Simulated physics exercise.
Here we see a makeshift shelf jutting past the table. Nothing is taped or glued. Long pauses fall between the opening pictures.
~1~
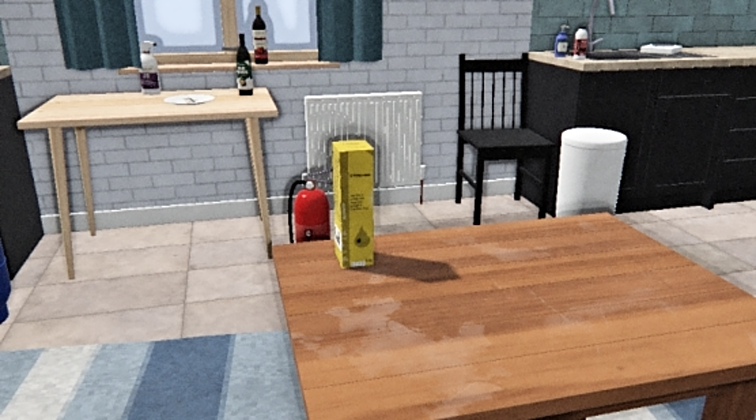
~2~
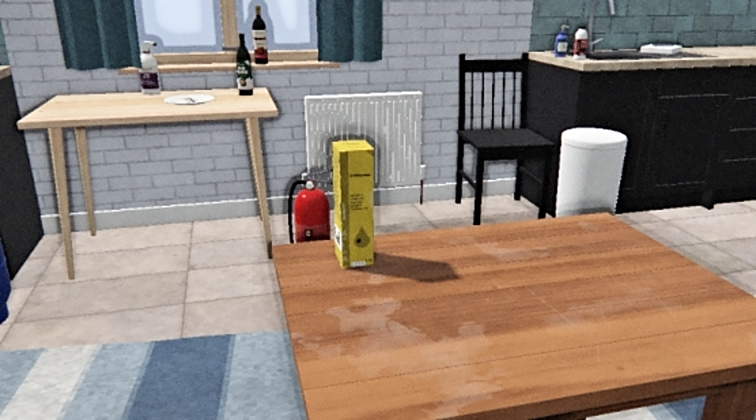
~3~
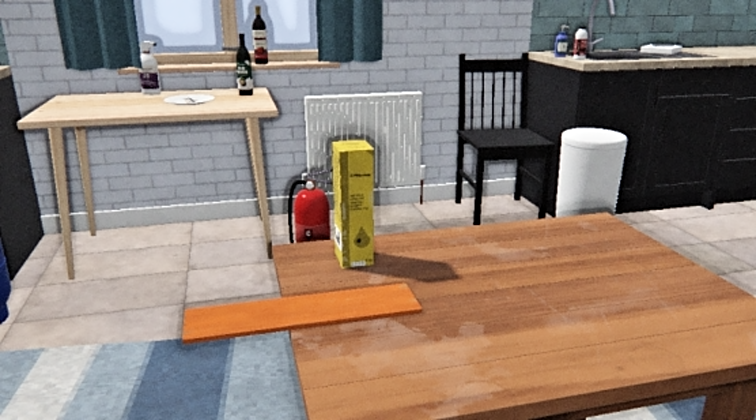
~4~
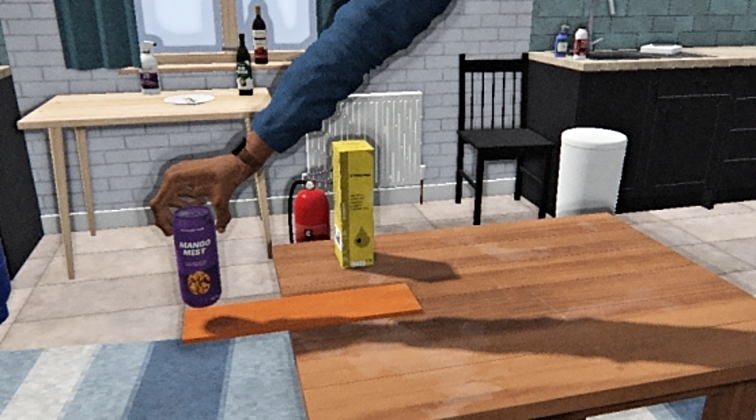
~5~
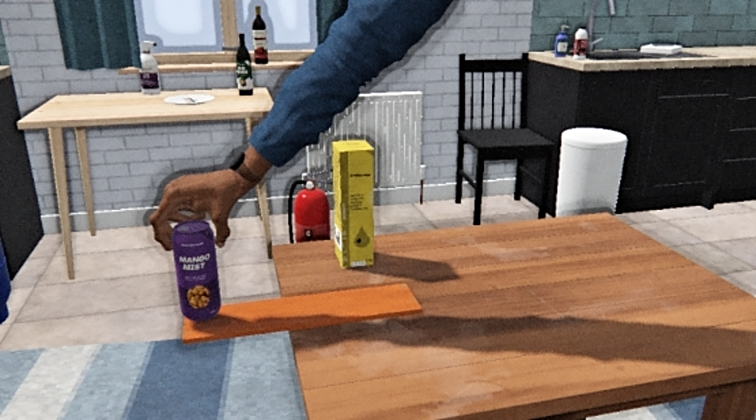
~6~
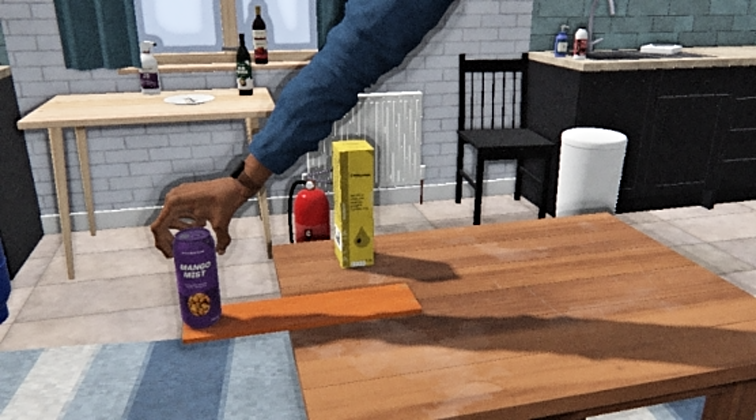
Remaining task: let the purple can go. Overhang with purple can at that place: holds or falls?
Falls.
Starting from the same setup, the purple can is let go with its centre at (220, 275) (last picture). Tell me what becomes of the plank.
Well, it simply tumbles down.
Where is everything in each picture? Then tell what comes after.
In the first picture, the last thing is not in view yet.
In the second picture, the last thing is not in view yet.
In the third picture, the last thing is not in view yet; orange plank (304, 311).
The fourth picture shows coming down; purple can (197, 258); orange plank (304, 311).
The fifth picture shows coming down; purple can (197, 272); orange plank (304, 311).
The sixth picture shows in place under the hand; purple can (198, 279); orange plank (304, 311).
Then, 0.40 s past the last view, purple can now down on the floor or falling; orange plank on its side.
Then, 0.60 s past the last view, orange plank now down on the floor or falling.
Then, 0.90 s past the last view, things are still on the move.
Finally, down on the floor or falling, orange plank and purple can; yellow carton still in place. The plank tips off the edge.
